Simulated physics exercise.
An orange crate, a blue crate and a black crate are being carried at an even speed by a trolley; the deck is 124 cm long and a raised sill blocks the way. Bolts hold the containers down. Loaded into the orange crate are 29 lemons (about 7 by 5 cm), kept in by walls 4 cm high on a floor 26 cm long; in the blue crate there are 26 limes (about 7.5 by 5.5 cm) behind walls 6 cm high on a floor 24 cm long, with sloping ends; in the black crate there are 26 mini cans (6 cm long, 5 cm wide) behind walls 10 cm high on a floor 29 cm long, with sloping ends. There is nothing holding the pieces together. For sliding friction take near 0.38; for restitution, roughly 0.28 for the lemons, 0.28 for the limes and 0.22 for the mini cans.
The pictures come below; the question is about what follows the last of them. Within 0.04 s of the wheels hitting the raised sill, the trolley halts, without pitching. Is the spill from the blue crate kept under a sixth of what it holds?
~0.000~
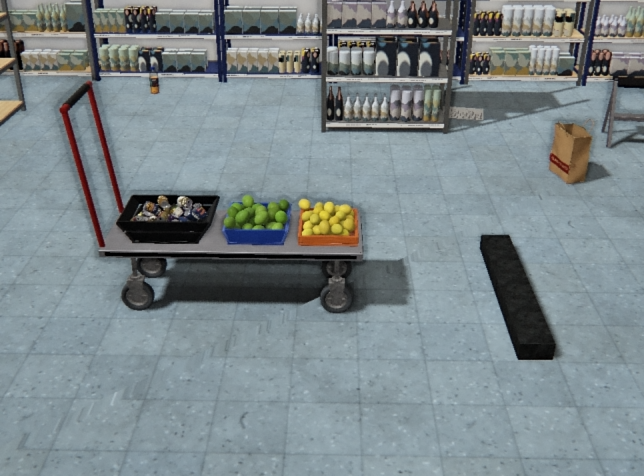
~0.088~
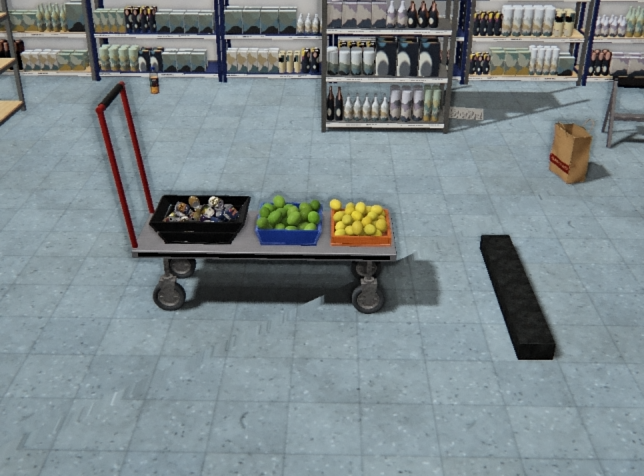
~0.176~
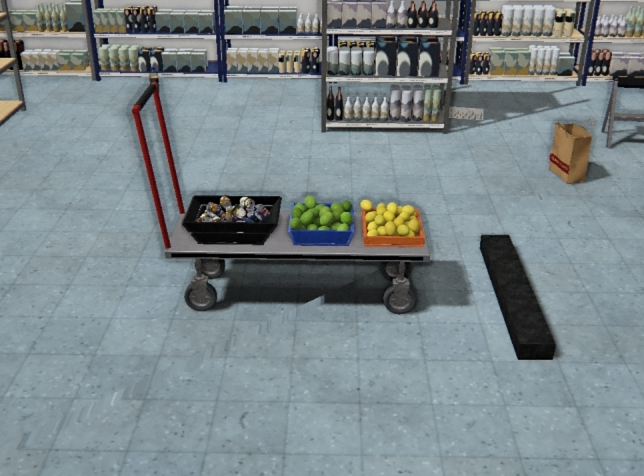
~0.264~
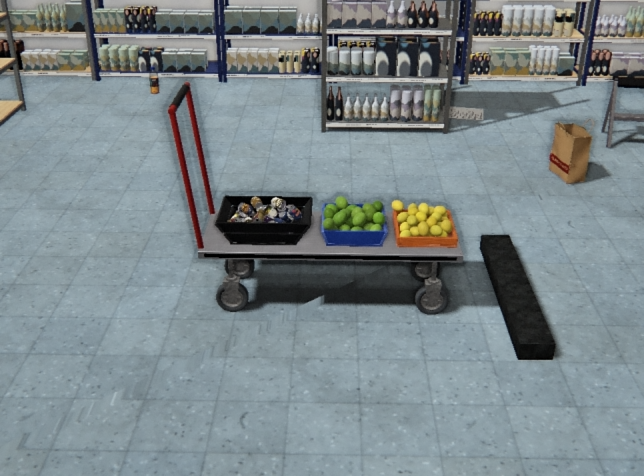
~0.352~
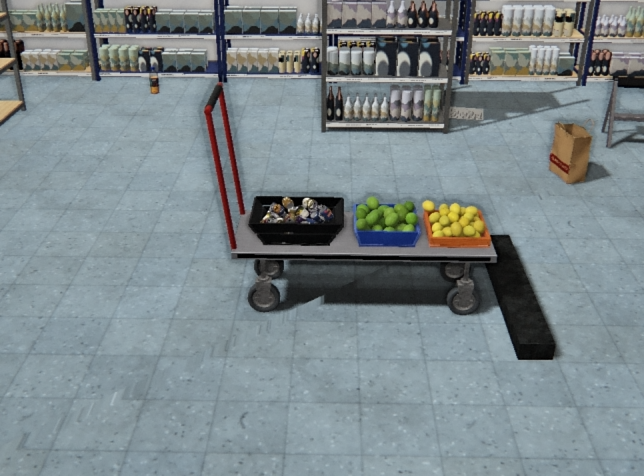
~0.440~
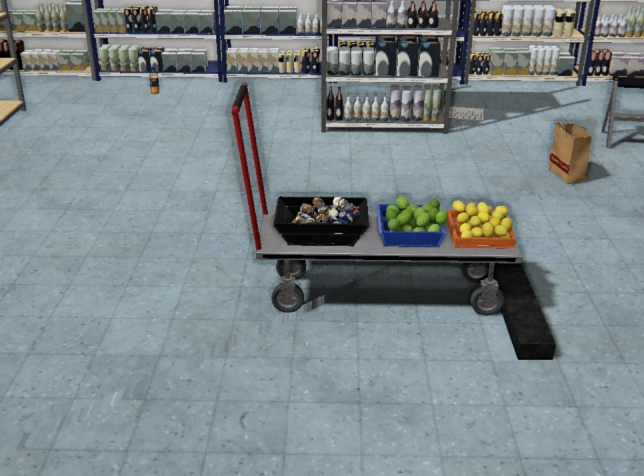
No. Losses pass one sixth.
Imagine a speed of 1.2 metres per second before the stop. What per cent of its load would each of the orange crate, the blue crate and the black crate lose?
Then the orange crate sheds 20 per cent of its load, the blue crate 10 per cent, and the black crate 0 per cent.
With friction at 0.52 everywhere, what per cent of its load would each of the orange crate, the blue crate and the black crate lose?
You'd see orange crate shed 40 percent, blue crate shed 30 percent, and black crate shed 0 percent.
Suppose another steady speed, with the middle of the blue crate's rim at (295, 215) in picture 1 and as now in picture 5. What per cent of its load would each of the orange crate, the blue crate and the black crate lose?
That would give orange crate 20 %, blue crate 20 % and black crate 0 %.
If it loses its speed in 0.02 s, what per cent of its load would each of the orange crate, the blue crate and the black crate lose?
With that change, orange crate 40 per cent, blue crate 30 per cent, black crate 0 per cent.
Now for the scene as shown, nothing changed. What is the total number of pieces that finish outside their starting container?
Estimate: About 20.
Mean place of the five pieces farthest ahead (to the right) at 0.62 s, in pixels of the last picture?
Somewhere near pixel (538, 235) of the last view.
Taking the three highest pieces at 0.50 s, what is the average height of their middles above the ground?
Height, averaged: Around 50 cm.
After 0.50 s, 3 of 29 out of the orange crate, 3 of 26 out of the blue crate and 0 of 26 out of the black crate.
After 0.62 s, 8 of 29 out of the orange crate, 7 of 26 out of the blue crate and 2 of 26 out of the black crate.
After 0.85 s, 11 of 29 out of the orange crate, 8 of 26 out of the blue crate and 2 of 26 out of the black crate.
Final count (at 1.35 s), 11 of 29 out of the orange crate, 8 of 26 out of the blue crate and 2 of 26 out of the black crate. Asked share, 8 of 26, 31 per cent.
